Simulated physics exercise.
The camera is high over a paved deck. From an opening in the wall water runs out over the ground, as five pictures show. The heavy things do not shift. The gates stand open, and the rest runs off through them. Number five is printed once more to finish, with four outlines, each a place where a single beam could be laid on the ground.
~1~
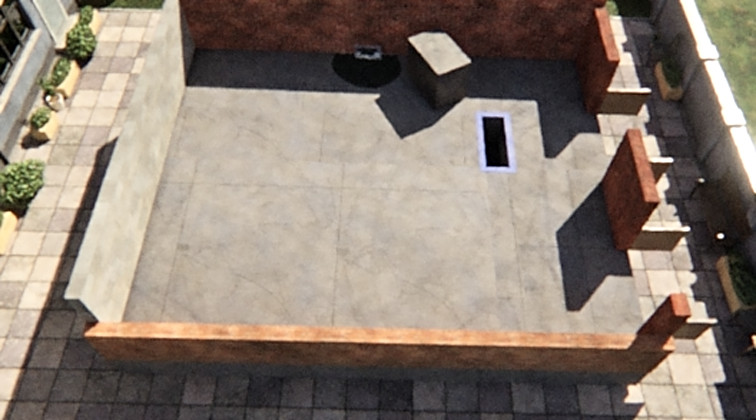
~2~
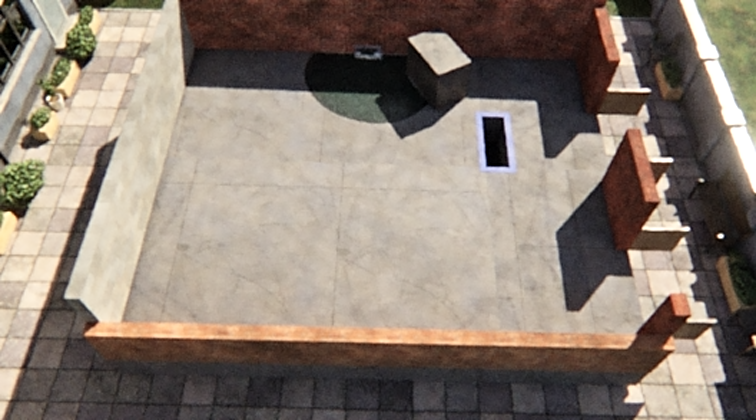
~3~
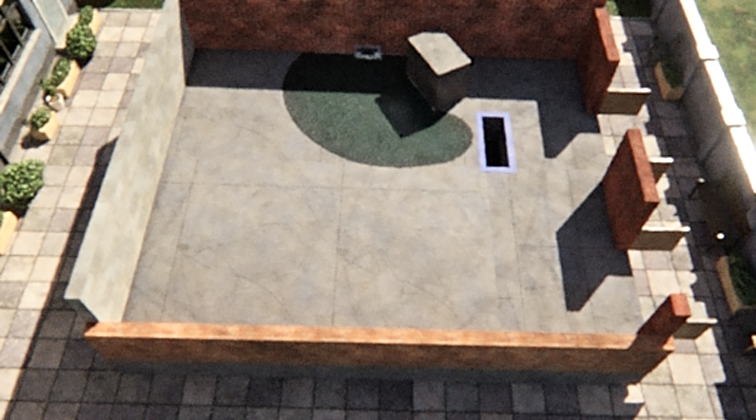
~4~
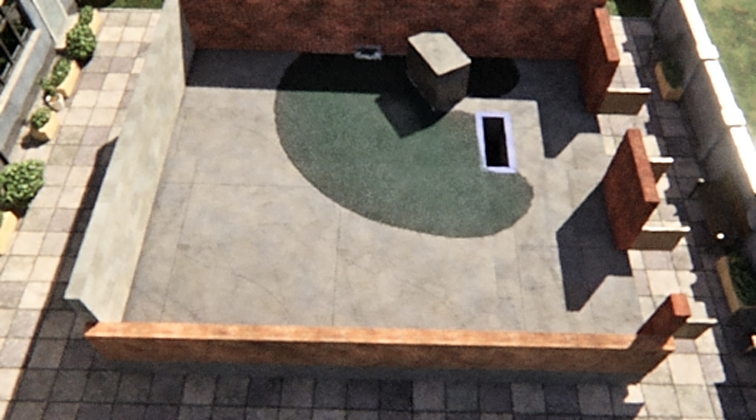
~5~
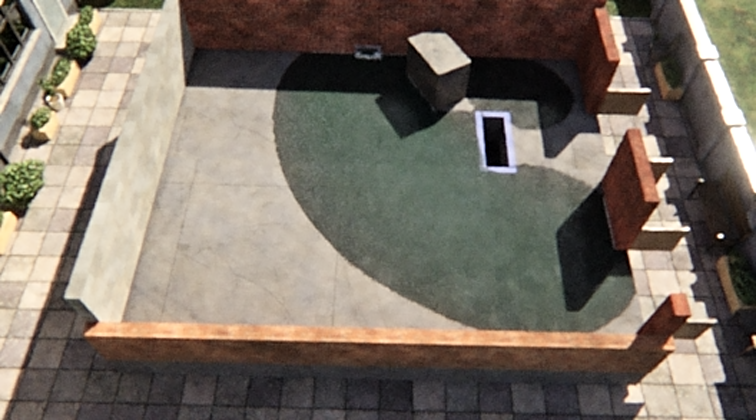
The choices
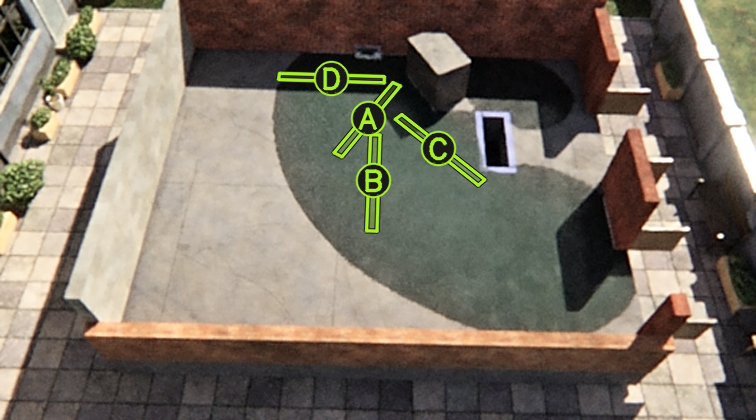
A walled paved deck sat in bright sun as a dark green patch spread from the back wall, curved around a block and a blue-edged pit, then reached the front wall and right-hand openings.
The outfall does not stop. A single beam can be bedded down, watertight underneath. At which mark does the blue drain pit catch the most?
The best position is C.
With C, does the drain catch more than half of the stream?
No.
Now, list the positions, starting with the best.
C, B, D, A.
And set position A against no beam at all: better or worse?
Position A is worse.
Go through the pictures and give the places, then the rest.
The first frame shows outfall at (368, 50); blue drain pit at (495, 141); open gate at (625, 290); open gate at (594, 146); front seen at (370, 84), 2 % of the ground wet; blue drain pit still dry.
The second frame shows front seen at (388, 119), 7 % of the ground wet; blue drain pit still dry.
The third frame shows front seen at (462, 149), 16 % of the ground wet; blue drain pit still dry.
The fourth frame shows front seen at (515, 218), 29 % of the ground wet; blue drain pit taking water.
The fifth frame shows front seen at (621, 302), 49 % of the ground wet; blue drain pit taking water.
On the marked copy, A from (338, 154) to (396, 84); B from (371, 230) to (375, 134); C from (398, 116) to (481, 182); D from (278, 76) to (384, 79).
Choosing A, about 8 % of the stream goes into the blue drain pit, about 91 % out by the gates.
Choosing B, about 18 % of the stream goes into the blue drain pit, about 81 % out by the gates.
Choosing C, about 28 % of the stream goes into the blue drain pit, about 72 % out by the gates.
Choosing D, about 13 % of the stream goes into the blue drain pit, about 86 % out by the gates.
